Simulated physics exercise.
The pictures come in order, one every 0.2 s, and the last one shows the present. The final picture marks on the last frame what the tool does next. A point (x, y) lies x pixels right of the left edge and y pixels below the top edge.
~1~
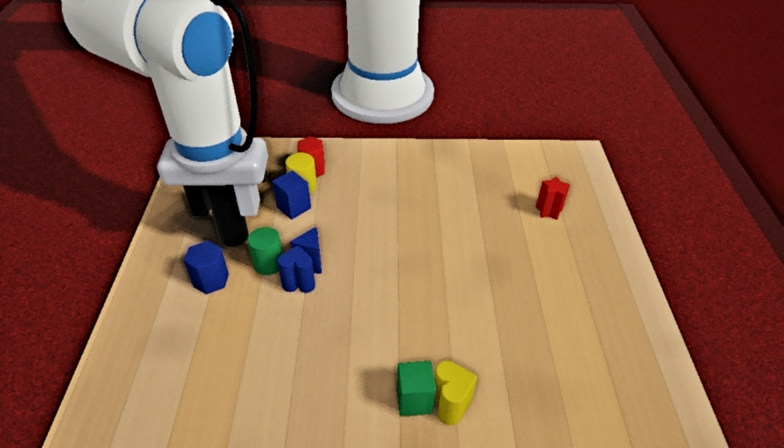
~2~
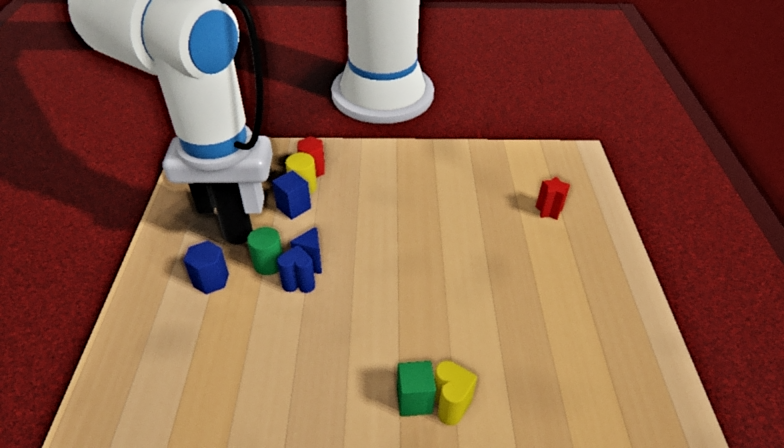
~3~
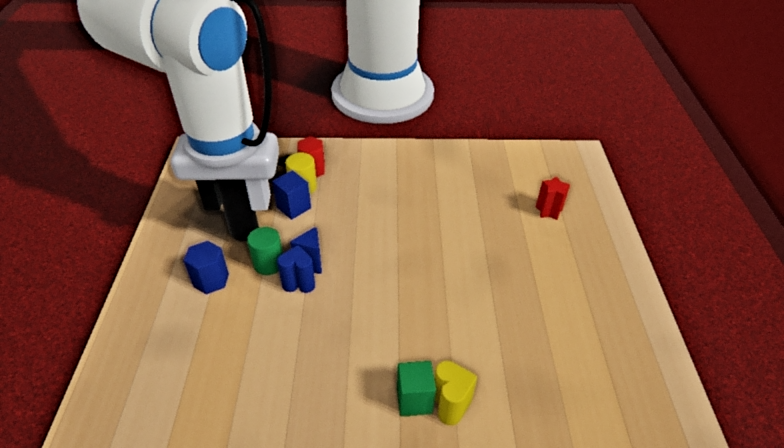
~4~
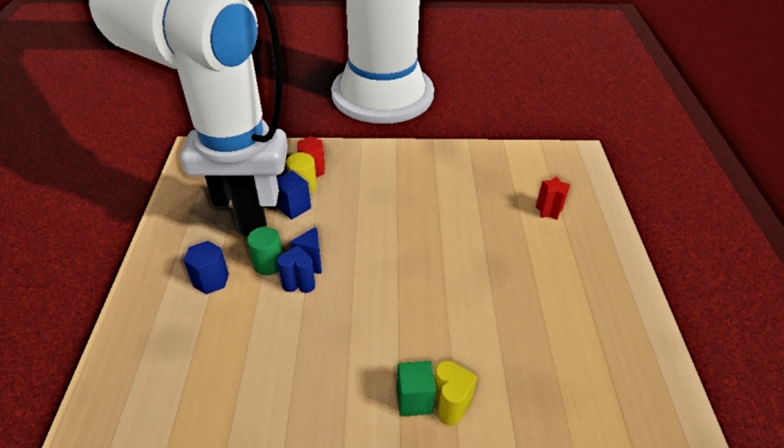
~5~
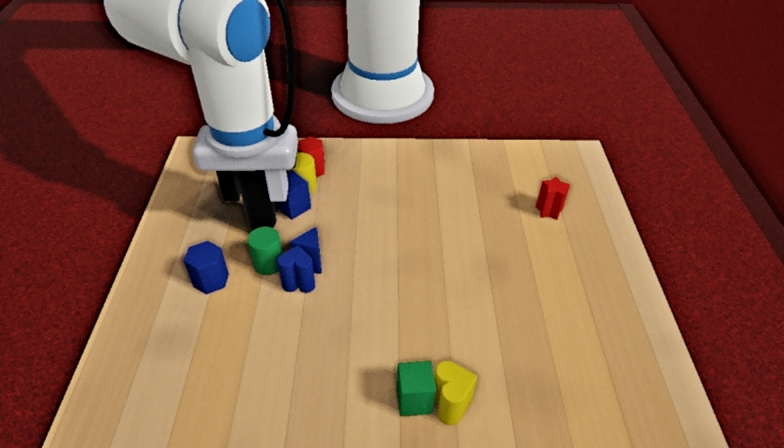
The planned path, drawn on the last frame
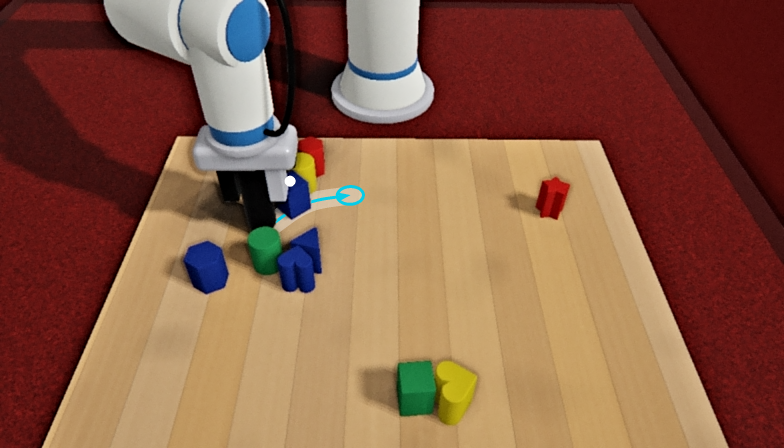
A white and blue robot arm slid its black tool slowly to the right, edging in behind the green cylinder near a cluster of colored blocks on the wooden table, while every block stayed still.
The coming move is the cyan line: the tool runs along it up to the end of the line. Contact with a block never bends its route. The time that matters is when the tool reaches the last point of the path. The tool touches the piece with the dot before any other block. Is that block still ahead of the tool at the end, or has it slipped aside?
I think it loses its spot in front.
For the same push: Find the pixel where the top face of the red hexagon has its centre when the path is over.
I'd say the red hexagon ends with its top centre at (321, 126).
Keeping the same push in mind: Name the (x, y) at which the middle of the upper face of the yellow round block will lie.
Most likely (311, 141).
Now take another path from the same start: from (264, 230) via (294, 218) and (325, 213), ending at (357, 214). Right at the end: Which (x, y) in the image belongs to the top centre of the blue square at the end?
Its top face will be centred at roughly (303, 171).
The line goes from (264, 230) via (289, 212) and (318, 200), ending at (350, 195); the dot is on the blue square.
The first path, step by step. One third of the way, tool (288, 206); blue square (301, 169), turned 30° anticlockwise; yellow round block (305, 152); red hexagon (316, 137), turned 15° anticlockwise.
Two thirds of the way, tool (318, 194); blue square (319, 156), turned 60° anticlockwise; yellow round block (311, 141); red hexagon (321, 126).
At the end, tool (350, 189); green round block unmoved; blue square (320, 156), turned 60° anticlockwise; yellow round block (311, 141); red hexagon (321, 126).
